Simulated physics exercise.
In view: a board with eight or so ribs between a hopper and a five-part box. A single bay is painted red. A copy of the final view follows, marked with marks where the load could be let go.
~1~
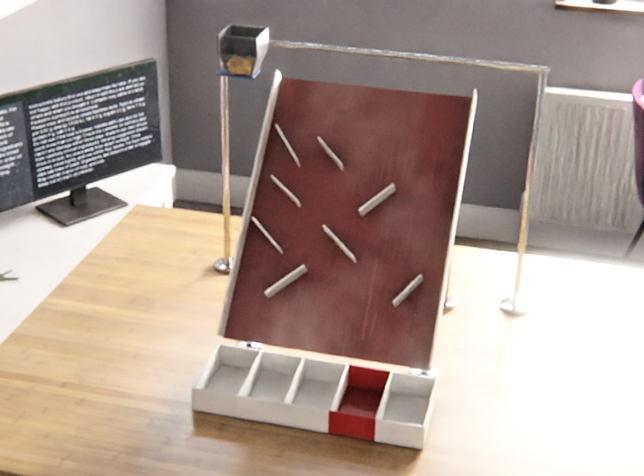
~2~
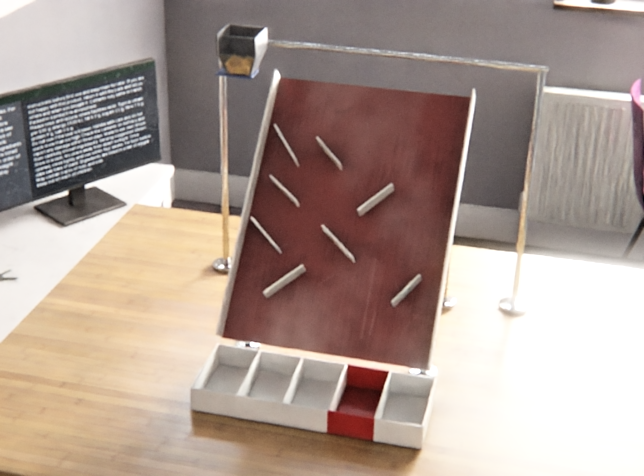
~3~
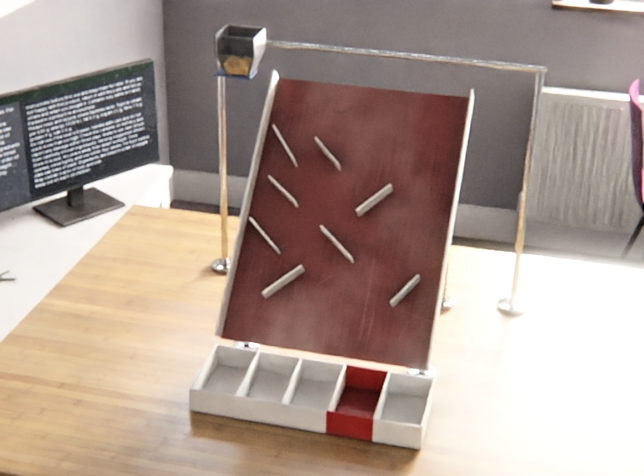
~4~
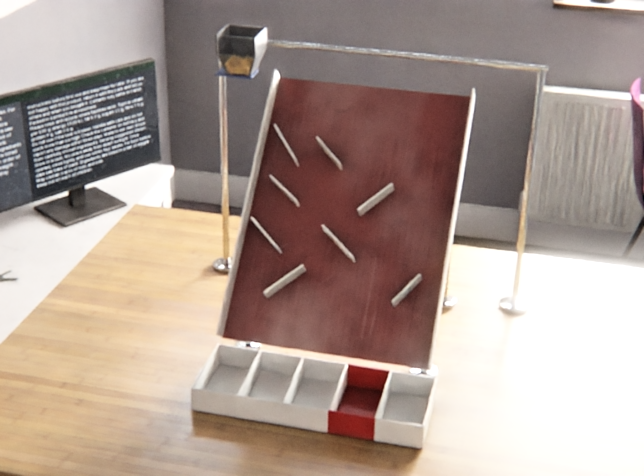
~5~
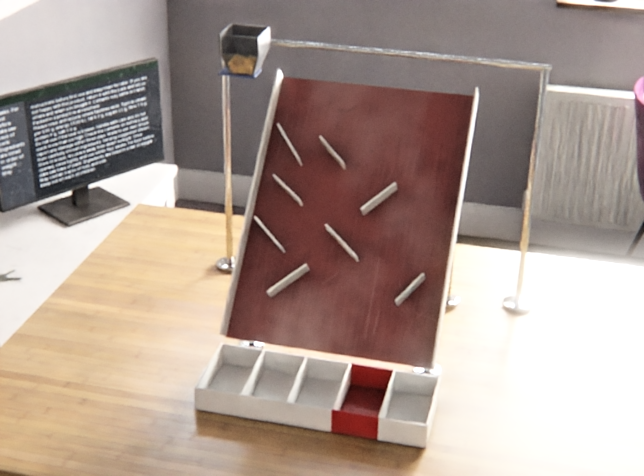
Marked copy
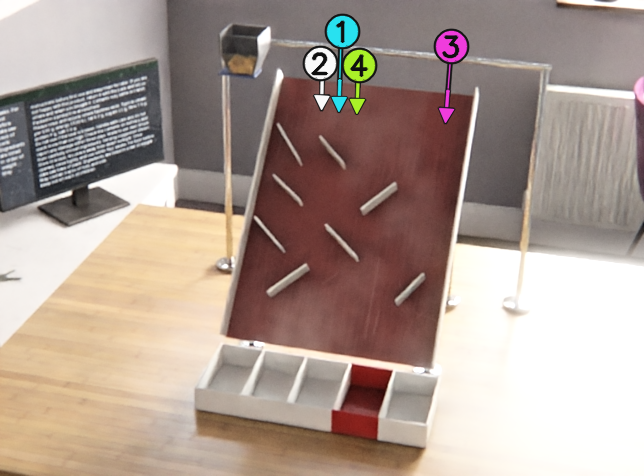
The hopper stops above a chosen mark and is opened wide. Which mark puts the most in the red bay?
4 is best.
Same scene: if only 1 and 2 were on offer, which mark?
The answer is 1.
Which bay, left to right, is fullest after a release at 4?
The fourth.
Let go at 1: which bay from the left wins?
The fourth.
On the marked copy, mark 1 meets the board at (339, 106); mark 2 meets the board at (321, 104); mark 3 meets the board at (445, 117); mark 4 meets the board at (357, 108).
For mark 1, about two thirds in the red bay, about a third in other bays.
For mark 2, about a third in the red bay, about two thirds in other bays.
For mark 3, about a third in the red bay, about two thirds in other bays.
For mark 4, nearly all in the red bay, a small part in other bays.
